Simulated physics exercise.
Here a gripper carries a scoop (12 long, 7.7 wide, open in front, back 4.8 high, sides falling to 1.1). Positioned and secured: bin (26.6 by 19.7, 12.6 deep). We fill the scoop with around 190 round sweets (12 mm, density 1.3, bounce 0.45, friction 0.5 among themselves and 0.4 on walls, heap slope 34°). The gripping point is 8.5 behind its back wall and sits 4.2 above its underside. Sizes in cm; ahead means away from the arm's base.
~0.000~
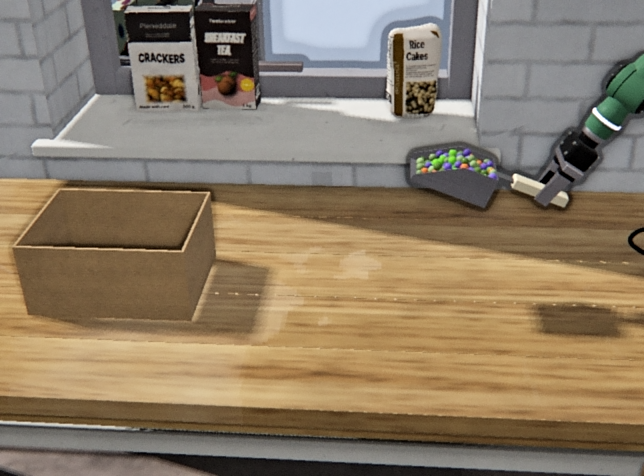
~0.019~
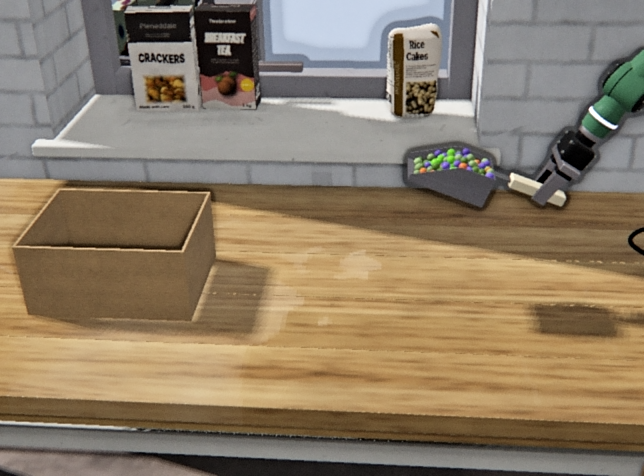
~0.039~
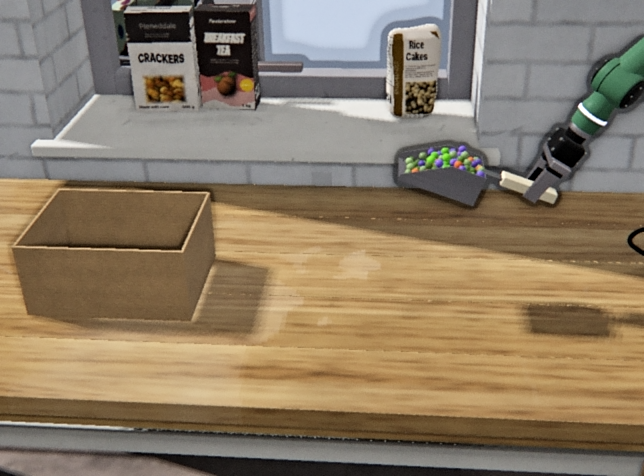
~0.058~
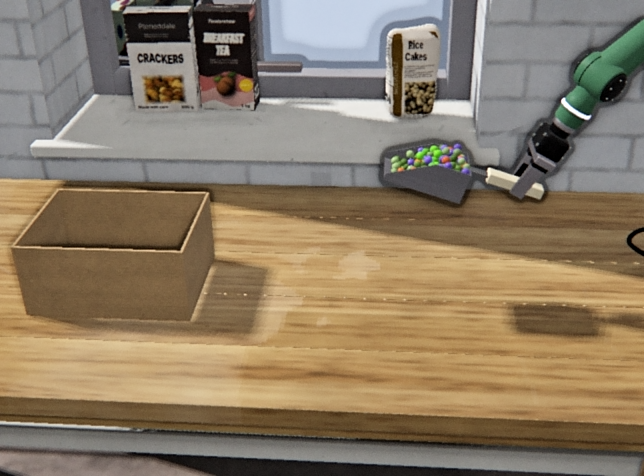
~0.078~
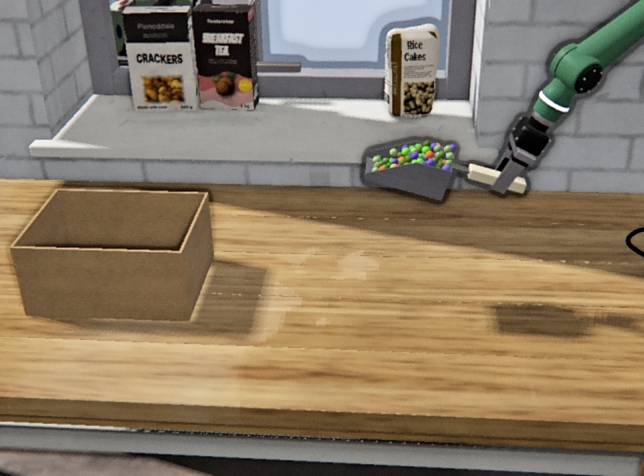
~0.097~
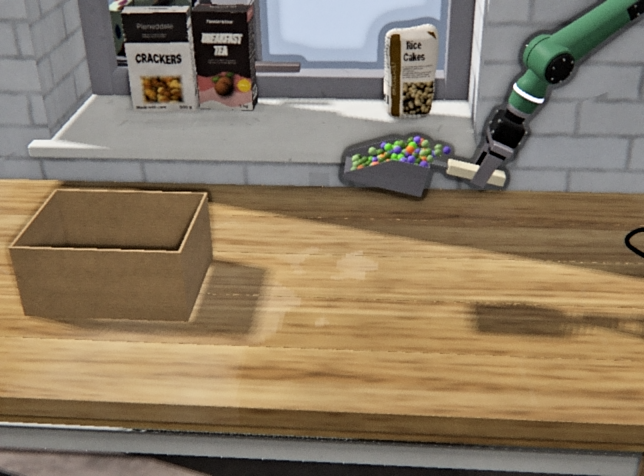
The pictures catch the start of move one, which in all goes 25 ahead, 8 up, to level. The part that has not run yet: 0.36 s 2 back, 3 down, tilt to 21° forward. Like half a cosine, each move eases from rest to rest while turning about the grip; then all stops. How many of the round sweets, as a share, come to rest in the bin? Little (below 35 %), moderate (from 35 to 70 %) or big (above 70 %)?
A big share, above 70 %, ends in the bin.
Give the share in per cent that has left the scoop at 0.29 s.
Share out so far: Close to 85 %.
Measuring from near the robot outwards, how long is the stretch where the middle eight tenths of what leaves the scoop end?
It spans some 28 centimetres.
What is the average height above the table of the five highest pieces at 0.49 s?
Roughly 10 cm.
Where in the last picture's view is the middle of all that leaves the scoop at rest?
(75, 277).
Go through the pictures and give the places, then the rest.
Scoop floor at (454, 183), tilted 21° backward; upper third of the load around (458, 167), from x 420 to 495, top at y 155; 193 on the scoop, in the first frame.
Scoop floor at (451, 183), tilted 21° backward; upper third of the load around (458, 166), from x 415 to 490, top at y 150, in the second frame.
Scoop floor at (442, 182), tilted 20° backward; upper third of the load around (453, 164), from x 410 to 480, top at y 150, in the third frame.
Scoop floor at (429, 180), tilted 18° backward; upper third of the load around (442, 160), from x 395 to 465, top at y 150, in the fourth frame.
Scoop floor at (411, 178), tilted 16° backward; upper third of the load around (426, 157), from x 375 to 450, top at y 145, in the fifth frame.
Scoop floor at (390, 176), tilted 13° backward; upper third of the load around (407, 154), from x 355 to 445, top at y 140; 189 on the scoop, 4 in flight or on a rim, in the sixth frame.
By 0.29 s, tilted 2° forward, highest piece 27 above the table; 26 on the scoop, 1 on the table or floor, 166 in flight or on a rim.
By 0.49 s, tilted 17° forward, highest piece 12 above the table; 166 in the bin, 11 on the table or floor, 16 in flight or on a rim.
By 0.79 s, tilted 21° forward, highest piece 3 above the table; 166 in the bin, 27 on the table or floor.
By 1.84 s, tilted 21° forward, highest piece 3 above the table; 166 in the bin, 27 on the table or floor.
Final count, 166 in the bin, 27 on the table or floor. That is 86 % in the bin.
